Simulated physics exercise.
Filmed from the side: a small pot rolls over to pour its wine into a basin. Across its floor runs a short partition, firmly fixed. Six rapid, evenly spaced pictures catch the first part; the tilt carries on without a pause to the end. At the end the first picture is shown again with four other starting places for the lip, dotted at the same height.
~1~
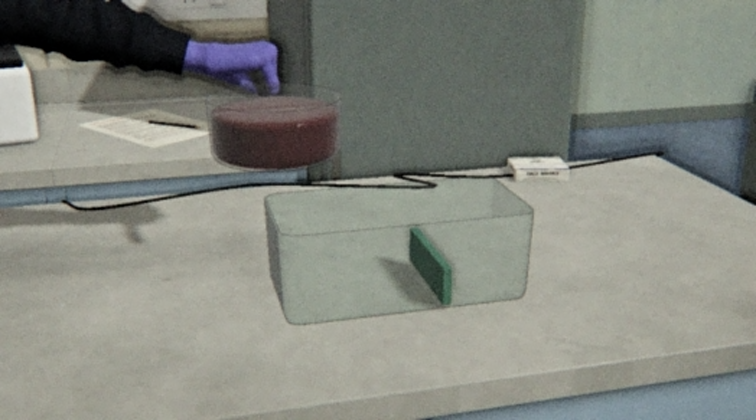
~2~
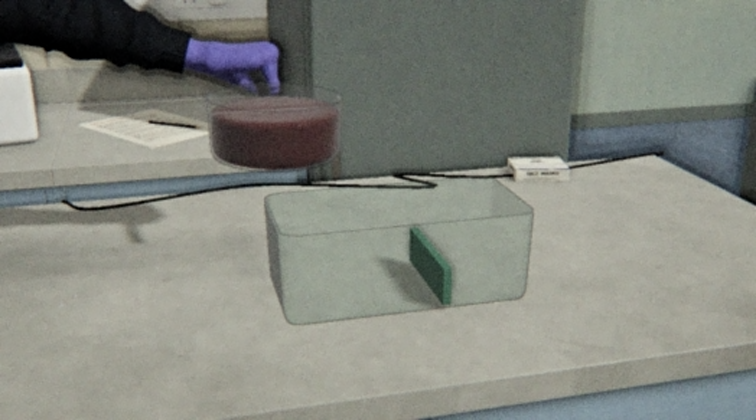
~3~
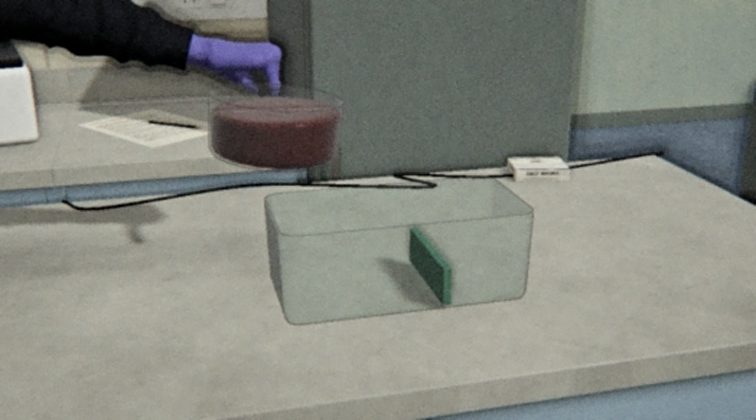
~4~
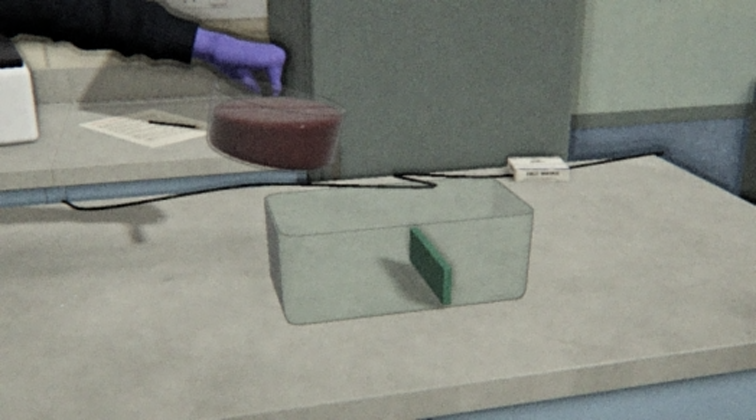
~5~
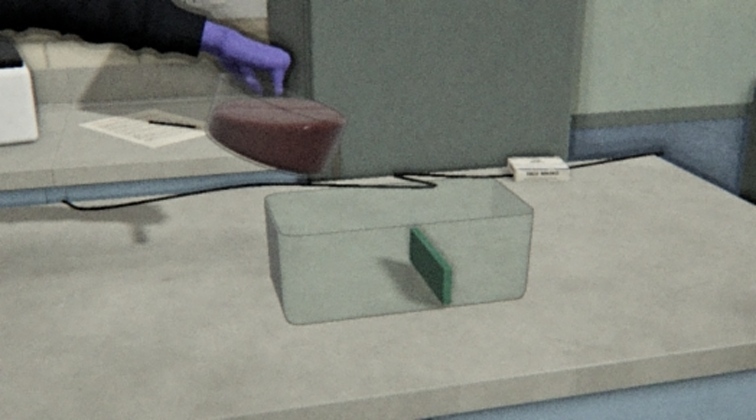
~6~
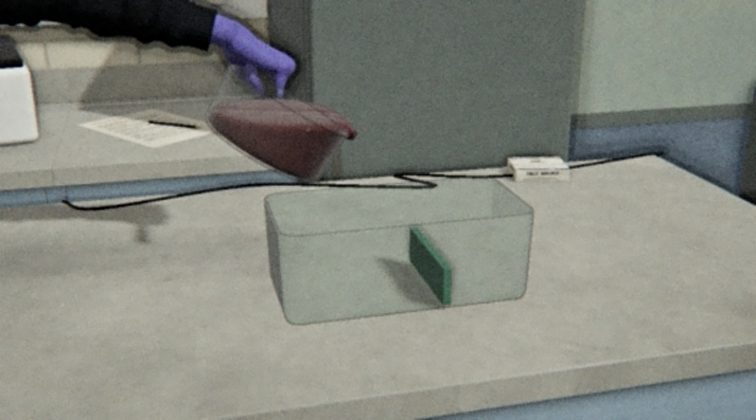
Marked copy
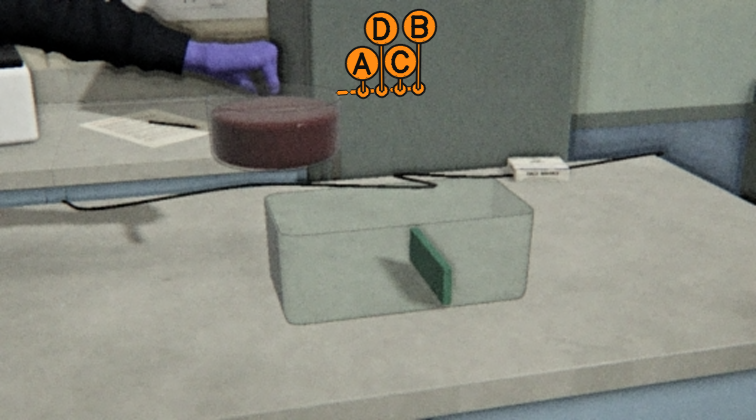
A small clear pot of dark red wine, upright at first above a transparent basin with a short green partition, tilts gradually to the right until wine slips over its lip, while a purple-gloved hand behind shifts slightly.
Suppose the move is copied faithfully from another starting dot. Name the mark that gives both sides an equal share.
Spot C does it best.
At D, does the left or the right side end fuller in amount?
The left one.
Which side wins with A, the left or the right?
The left one.
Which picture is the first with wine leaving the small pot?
Picture 5.
On the marked copy, A at (363, 91); B at (418, 88); C at (400, 89); D at (381, 90).
Choosing A, about 87 % ends left of the wall and 8 % right of it; 5 % is lost outside.
Choosing B, about 36 % ends left of the wall and 62 % right of it.
Choosing C, about 52 % ends left of the wall and 47 % right of it.
Choosing D, about 67 % ends left of the wall and 28 % right of it; 5 % is lost outside.
